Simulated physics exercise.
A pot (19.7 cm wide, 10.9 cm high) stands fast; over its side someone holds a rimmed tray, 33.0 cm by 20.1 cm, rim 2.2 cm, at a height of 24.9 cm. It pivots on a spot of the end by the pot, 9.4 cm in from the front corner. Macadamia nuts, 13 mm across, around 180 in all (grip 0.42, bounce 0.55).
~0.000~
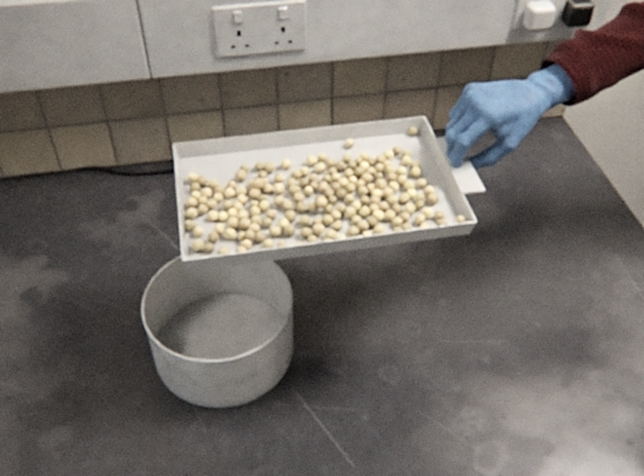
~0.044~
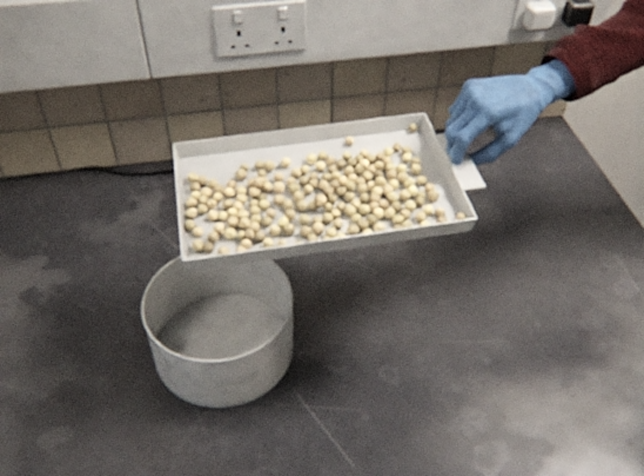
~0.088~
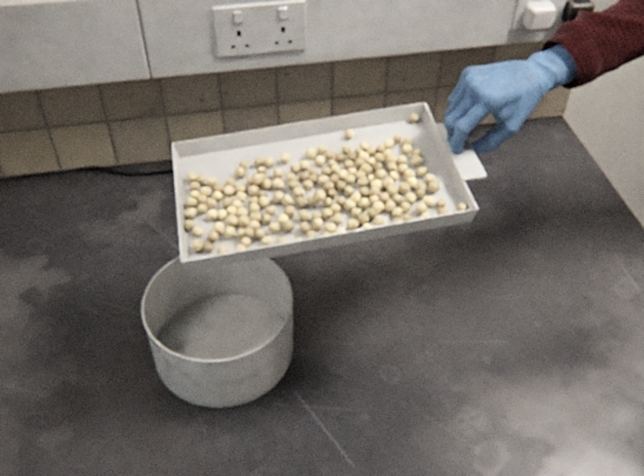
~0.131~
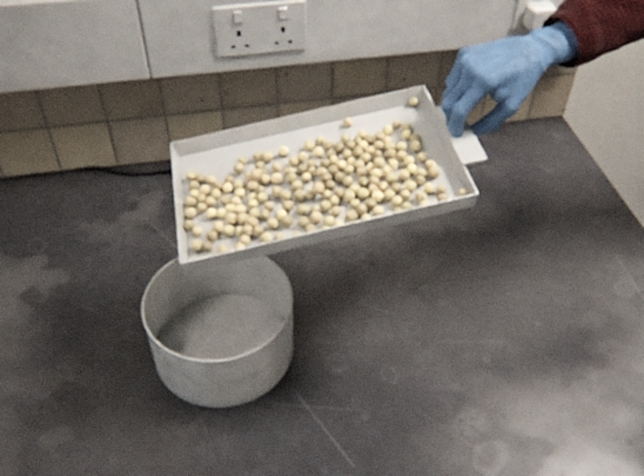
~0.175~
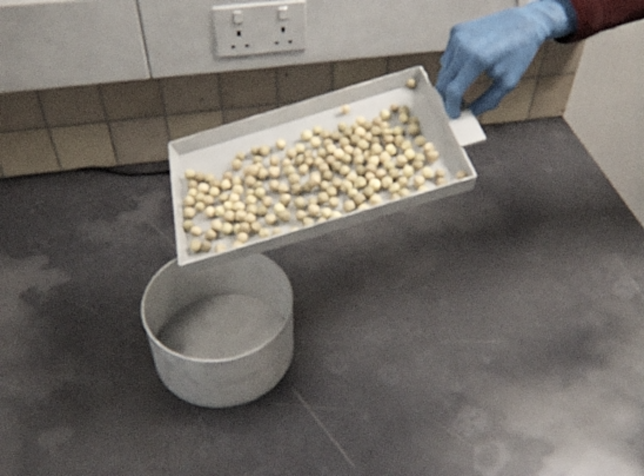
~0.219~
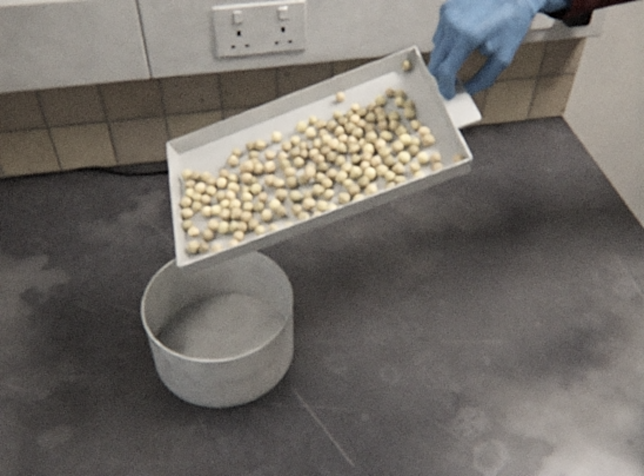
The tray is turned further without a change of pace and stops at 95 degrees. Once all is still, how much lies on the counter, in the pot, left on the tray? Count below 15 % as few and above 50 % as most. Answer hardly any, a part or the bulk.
On the counter: The bulk; in the pot: A part; left on the tray: Hardly any.
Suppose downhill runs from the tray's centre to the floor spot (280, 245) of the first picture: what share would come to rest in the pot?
Some 65 per cent.
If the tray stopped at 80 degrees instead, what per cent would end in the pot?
In that case some 20 per cent.
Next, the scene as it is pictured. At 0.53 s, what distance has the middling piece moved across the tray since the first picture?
Roughly 8 cm.
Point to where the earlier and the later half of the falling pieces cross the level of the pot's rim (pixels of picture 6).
First near (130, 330), later near (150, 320).
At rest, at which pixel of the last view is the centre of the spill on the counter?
At about (64, 393).
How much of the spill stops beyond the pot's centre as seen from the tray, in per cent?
Roughly 100 per cent.
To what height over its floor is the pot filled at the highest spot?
About 1.5 cm.
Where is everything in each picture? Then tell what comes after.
In the first picture, tray tilt 0 degrees, front corners at (186, 257) and (472, 220); middle of the pieces at (320, 201); pot at (218, 299).
In the second picture, tray tilt 1 degrees, front corners at (186, 257) and (473, 216); middle of the pieces at (320, 199).
In the third picture, tray tilt 4 degrees, front corners at (185, 258) and (473, 207), lowest corner left front; middle of the pieces at (320, 194).
In the fourth picture, tray tilt 9 degrees, front corners at (184, 260) and (473, 192), lowest corner left front; middle of the pieces at (318, 187).
In the fifth picture, tray tilt 14 degrees, front corners at (183, 261) and (471, 174), lowest corner left front; middle of the pieces at (315, 178).
In the sixth picture, tray tilt 19 degrees, front corners at (181, 263) and (467, 157), lowest corner left front; middle of the pieces at (311, 170); pot at (218, 299). Its pace works out near 120 degrees a second.
Then, at 0.53 s, tilt 56 degrees; the tray holds 100 %, the pot 0 %.
Then, at 0.74 s, tilt 81 degrees; the tray holds 85 %, the pot 0 %.
After 1.06 s, tilt 95 degrees; the tray holds 10 %, the pot 15 %.
In the end, at 2.2 s, counter 70 %, pot 30 %, tray 0 %.
